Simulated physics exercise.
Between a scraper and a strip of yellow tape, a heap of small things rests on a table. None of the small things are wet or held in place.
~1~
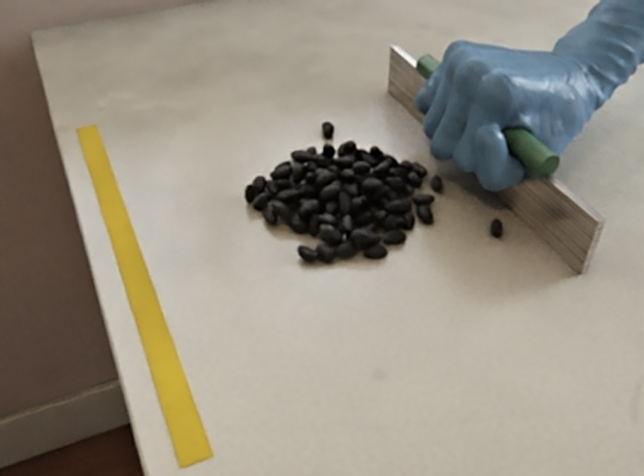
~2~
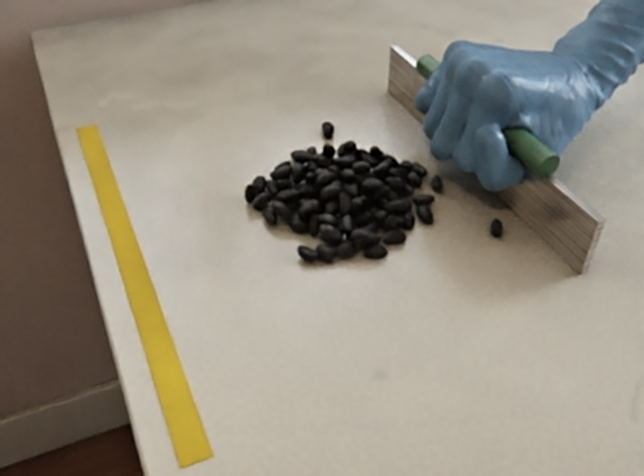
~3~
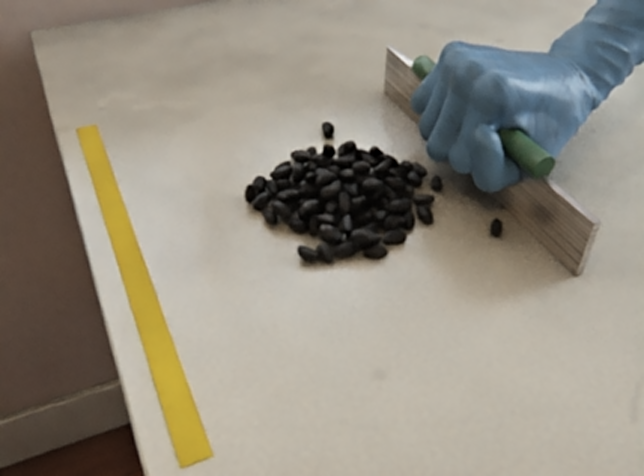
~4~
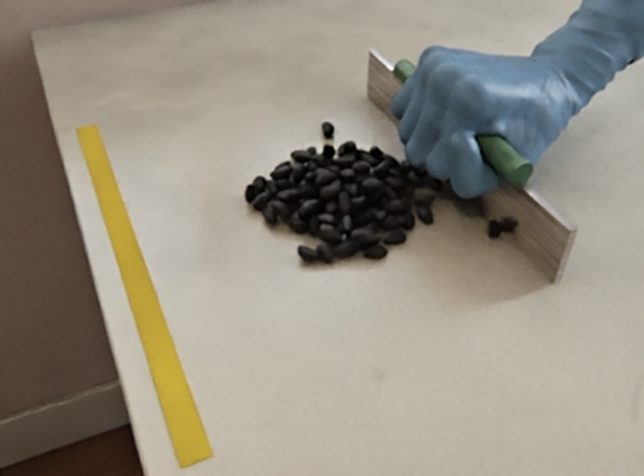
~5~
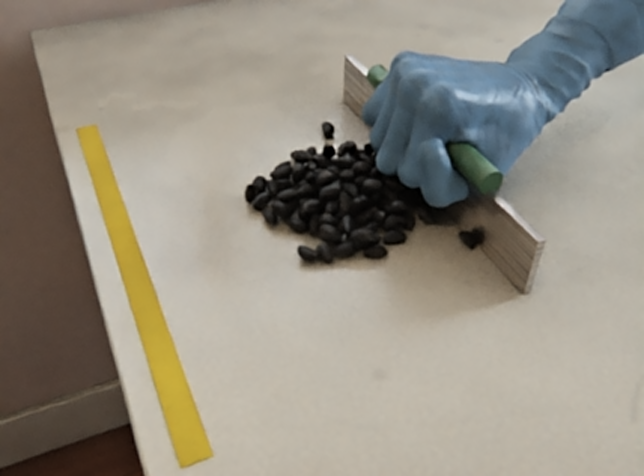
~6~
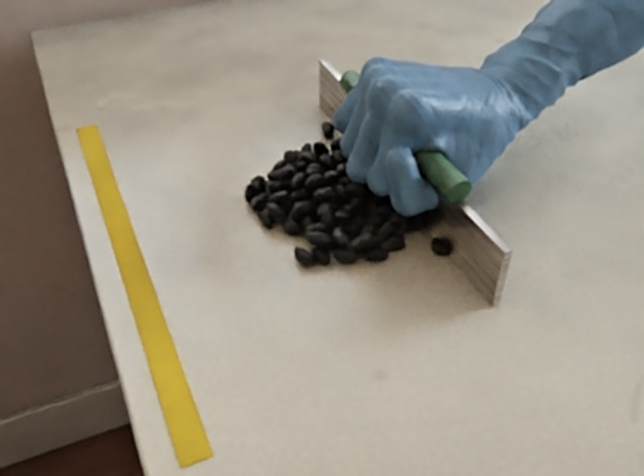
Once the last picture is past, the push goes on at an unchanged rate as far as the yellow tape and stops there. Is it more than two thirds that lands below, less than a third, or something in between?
What lands below is more than two thirds.
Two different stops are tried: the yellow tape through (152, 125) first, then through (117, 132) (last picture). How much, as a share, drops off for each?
Try 1 gives 20 %, try 2 gives 60 %.
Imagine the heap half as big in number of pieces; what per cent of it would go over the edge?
80 per cent, roughly.
Soon after the last picture, scraper still moving, near (255, 172); heap all on the table, its front near (135, 261).
A little later, scraper stopped at the yellow tape; heap most over the edge.
At rest, scraper stopped at the yellow tape; heap most over the edge.
